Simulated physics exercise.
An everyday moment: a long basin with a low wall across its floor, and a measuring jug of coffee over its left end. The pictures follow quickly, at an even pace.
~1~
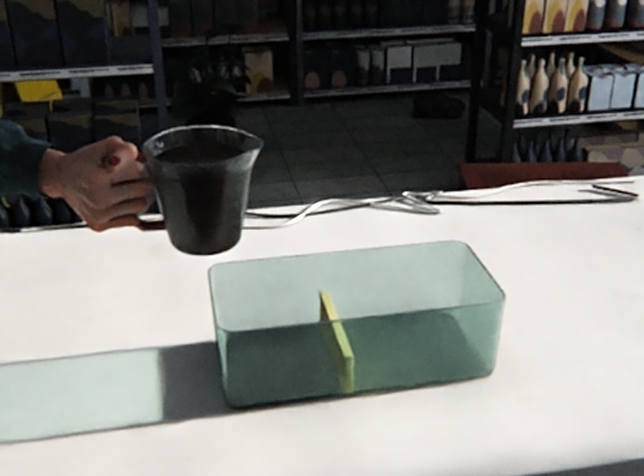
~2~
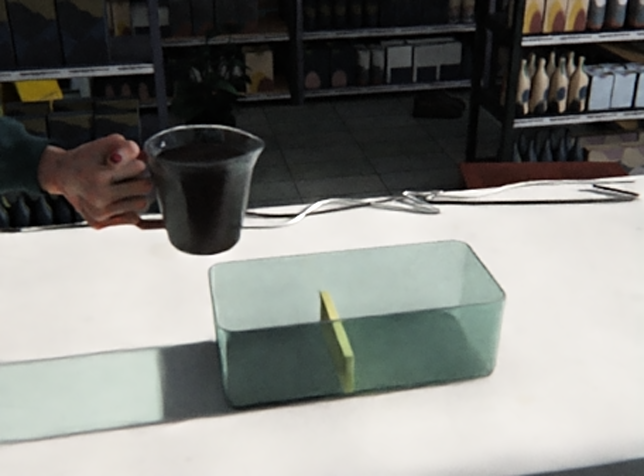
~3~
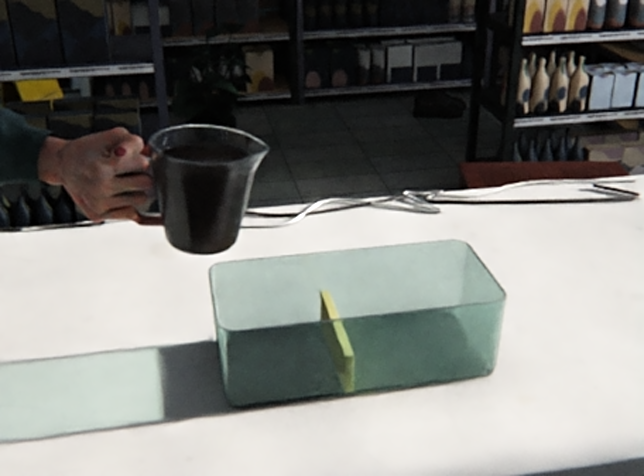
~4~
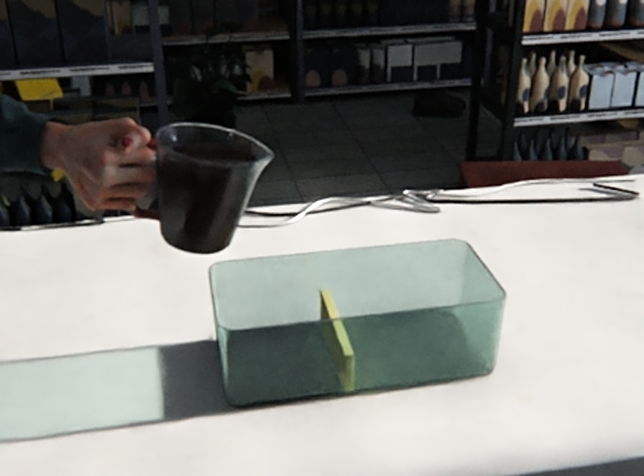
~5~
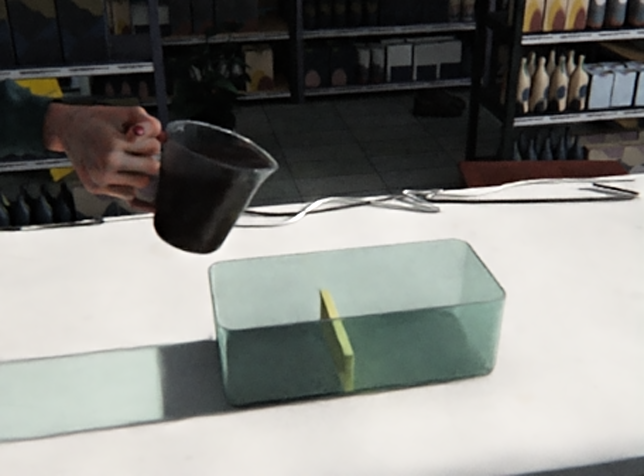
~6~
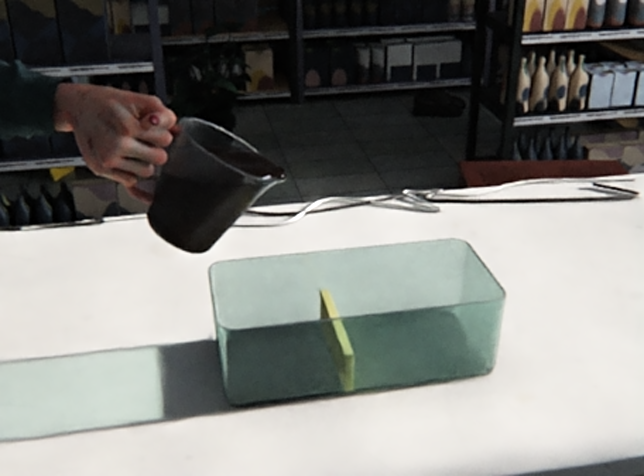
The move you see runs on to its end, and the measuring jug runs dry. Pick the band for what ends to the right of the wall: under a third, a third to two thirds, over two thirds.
In the end less than a third is right of the wall.
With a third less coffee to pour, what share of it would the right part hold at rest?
Some 5 per cent.
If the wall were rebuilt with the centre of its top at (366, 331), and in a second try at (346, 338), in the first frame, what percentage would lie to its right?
Roughly 10 per cent, and 20 per cent.
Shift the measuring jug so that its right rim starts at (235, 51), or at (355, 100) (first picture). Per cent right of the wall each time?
Roughly 20 per cent, and 95 per cent.
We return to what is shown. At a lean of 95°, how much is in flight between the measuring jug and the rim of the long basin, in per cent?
About 25 per cent.
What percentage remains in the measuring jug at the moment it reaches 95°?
About 45 per cent.
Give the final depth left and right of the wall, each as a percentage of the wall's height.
The left part 50 per cent, the right part 10.
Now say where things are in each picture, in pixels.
Tilt 0°; pouring edge (263, 142); surface from (149, 162) to (250, 154); the long basin's rim runs from (213, 298) to (485, 270); the wall's top is at (335, 323), in the first picture.
Tilt 1°; pouring edge (265, 143); surface from (151, 160) to (251, 155), in the second picture.
Tilt 6°; pouring edge (269, 147); surface from (155, 159) to (254, 156), in the third picture.
Tilt 13°; pouring edge (274, 153); surface from (159, 158) to (260, 157), in the fourth picture.
Tilt 22°; pouring edge (278, 164); surface from (165, 162) to (269, 159), in the fifth picture.
Tilt 33°; pouring edge (282, 177); surface from (161, 179) to (273, 167); 2 per cent is over the edge, in the sixth picture.
A moment on, the tilt is 95° and 45 per cent is still to pour, 15 is left of the wall and 14 right of it.
Next, the tilt is 112° and 4 per cent is still to pour, 70 is left of the wall and 17 right of it.
Then the tilt is 112° and 0 per cent is still to pour, 77 is left of the wall and 19 right of it.
Later the tilt is 112° and 0 per cent is still to pour, 77 is left of the wall and 19 right of it.
In the end 77 per cent lies left of the wall, 19 right of it and 4 outside.
